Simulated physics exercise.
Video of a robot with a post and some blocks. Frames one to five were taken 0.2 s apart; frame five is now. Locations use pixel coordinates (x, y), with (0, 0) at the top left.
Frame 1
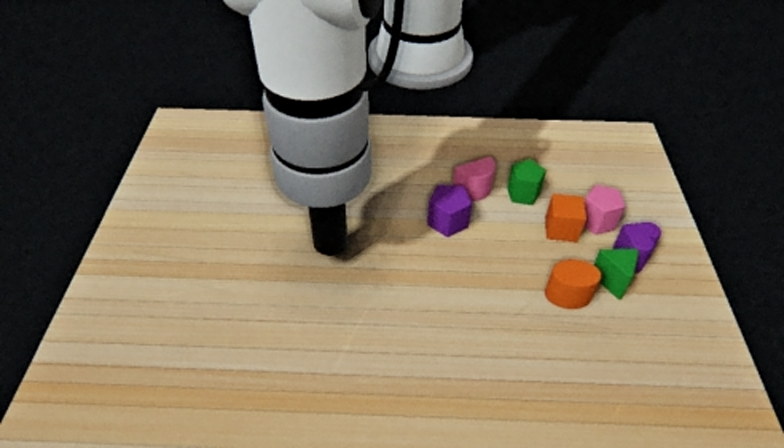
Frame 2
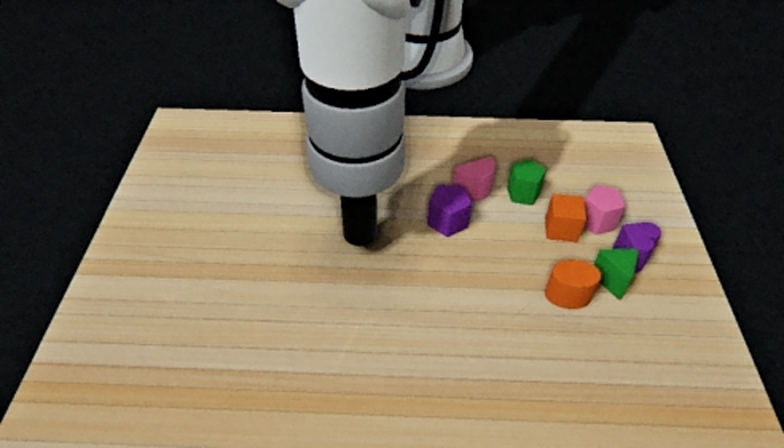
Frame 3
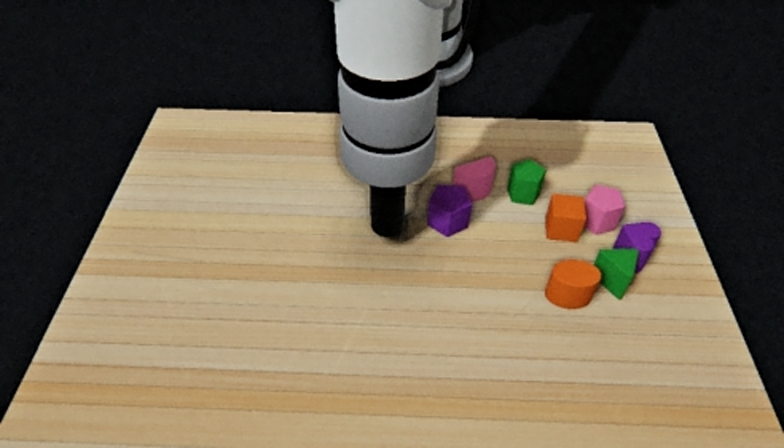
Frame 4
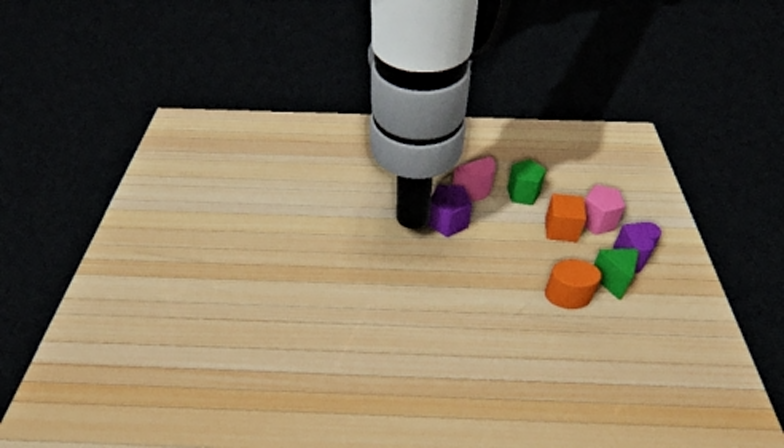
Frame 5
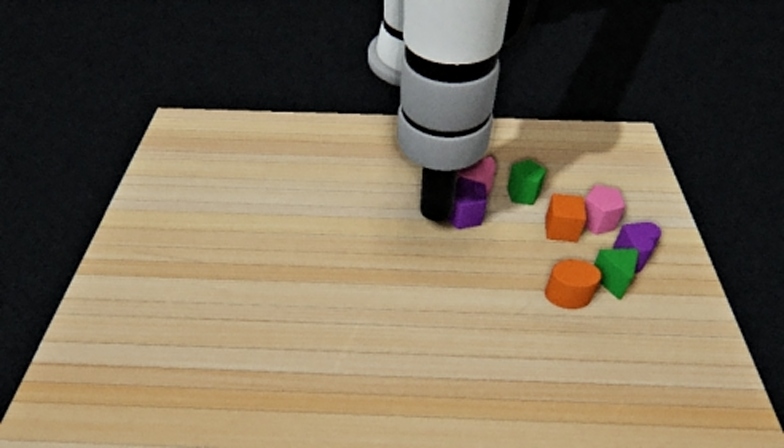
The robot arm moves its black post right and pushes the purple block slightly right.
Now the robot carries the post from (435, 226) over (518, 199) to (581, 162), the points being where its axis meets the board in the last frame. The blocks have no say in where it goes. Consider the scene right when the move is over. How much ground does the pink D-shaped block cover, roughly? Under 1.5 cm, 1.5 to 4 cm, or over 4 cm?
It's set to move 1.5-4 cm.
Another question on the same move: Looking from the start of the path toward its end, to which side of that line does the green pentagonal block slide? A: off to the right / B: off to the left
I'll go with A - off to the right.
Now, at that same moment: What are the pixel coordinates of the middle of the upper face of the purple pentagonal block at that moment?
It should be at (619, 134) by then.
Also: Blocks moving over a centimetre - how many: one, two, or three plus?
My guess is at least three.
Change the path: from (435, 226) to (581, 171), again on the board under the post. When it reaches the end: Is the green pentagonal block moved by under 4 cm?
No
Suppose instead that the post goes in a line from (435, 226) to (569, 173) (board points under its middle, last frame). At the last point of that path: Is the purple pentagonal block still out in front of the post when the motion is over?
Short answer: Yes.
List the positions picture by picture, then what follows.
Lower end of the post (331, 243), tops of blocks, purple pentagonal block (451, 197), pink D-shaped block (478, 167), green pentagonal block (529, 170), orange four-sided block (569, 205), in the first picture.
Post (360, 234), blocks as before, in the second picture.
Post (388, 225), blocks as before, in the third picture.
Post (413, 217), blocks as before, in the fourth picture.
Post (436, 210), purple pentagonal block (468, 191), pink D-shaped block (478, 167), green pentagonal block (529, 170), orange four-sided block (569, 205), in the fifth picture.
What follows on the original path. One third of the way, post (496, 191); purple pentagonal block (524, 170); pink D-shaped block (495, 151), turned 15° anticlockwise; green pentagonal block (554, 163).
Two thirds of the way, post (548, 171); purple pentagonal block (576, 152); pink D-shaped block (495, 151), turned 15° anticlockwise; green pentagonal block (606, 149).
At the end, post (586, 146); purple pentagonal block (619, 134), turned 30° clockwise; pink D-shaped block (495, 151), turned 15° anticlockwise; green pentagonal block (651, 142), turned 40° clockwise; orange four-sided block not moved.
